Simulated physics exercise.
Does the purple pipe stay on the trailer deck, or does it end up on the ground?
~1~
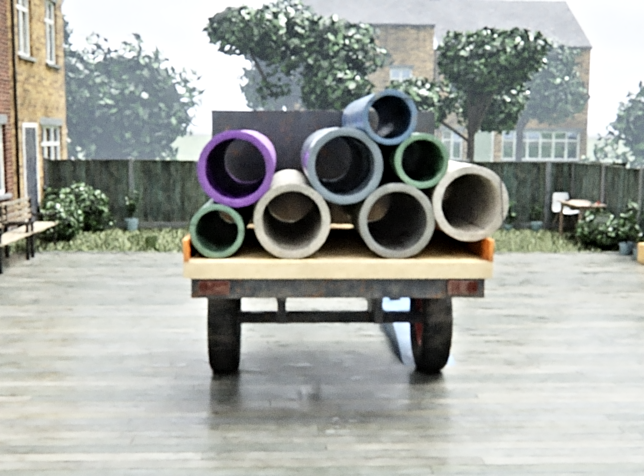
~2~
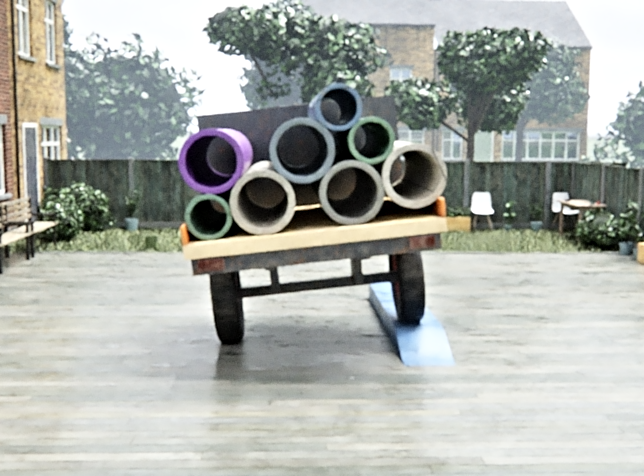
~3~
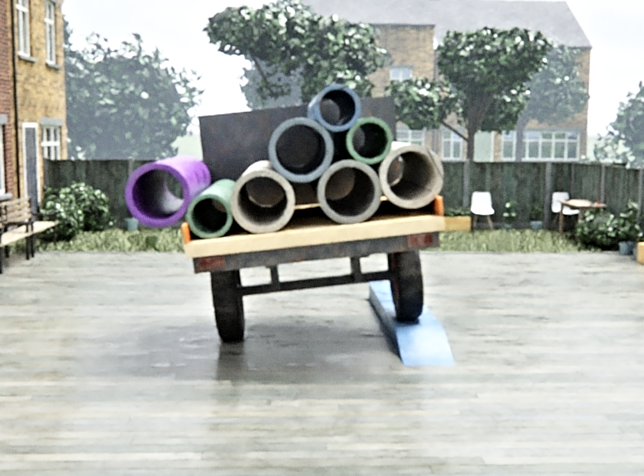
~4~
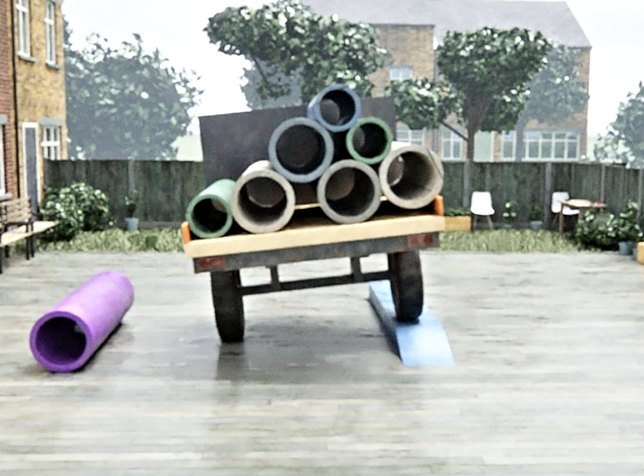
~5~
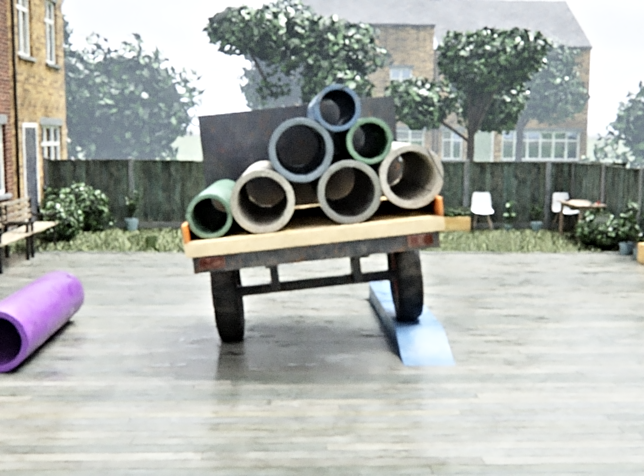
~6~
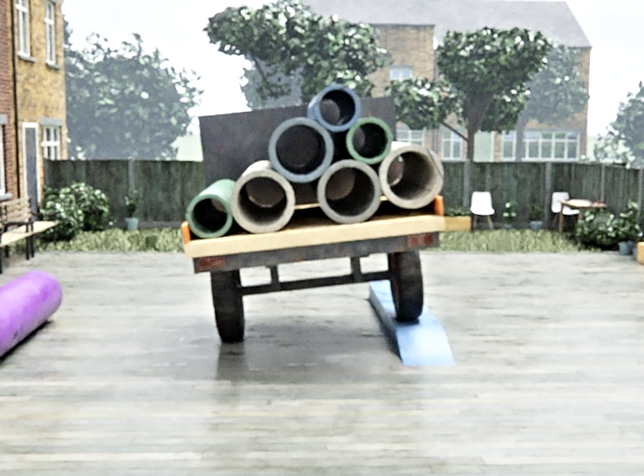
It ends up on the ground. It drops off the left side of the leaning deck and rolls away to the left, while the other pipes stay aboard.
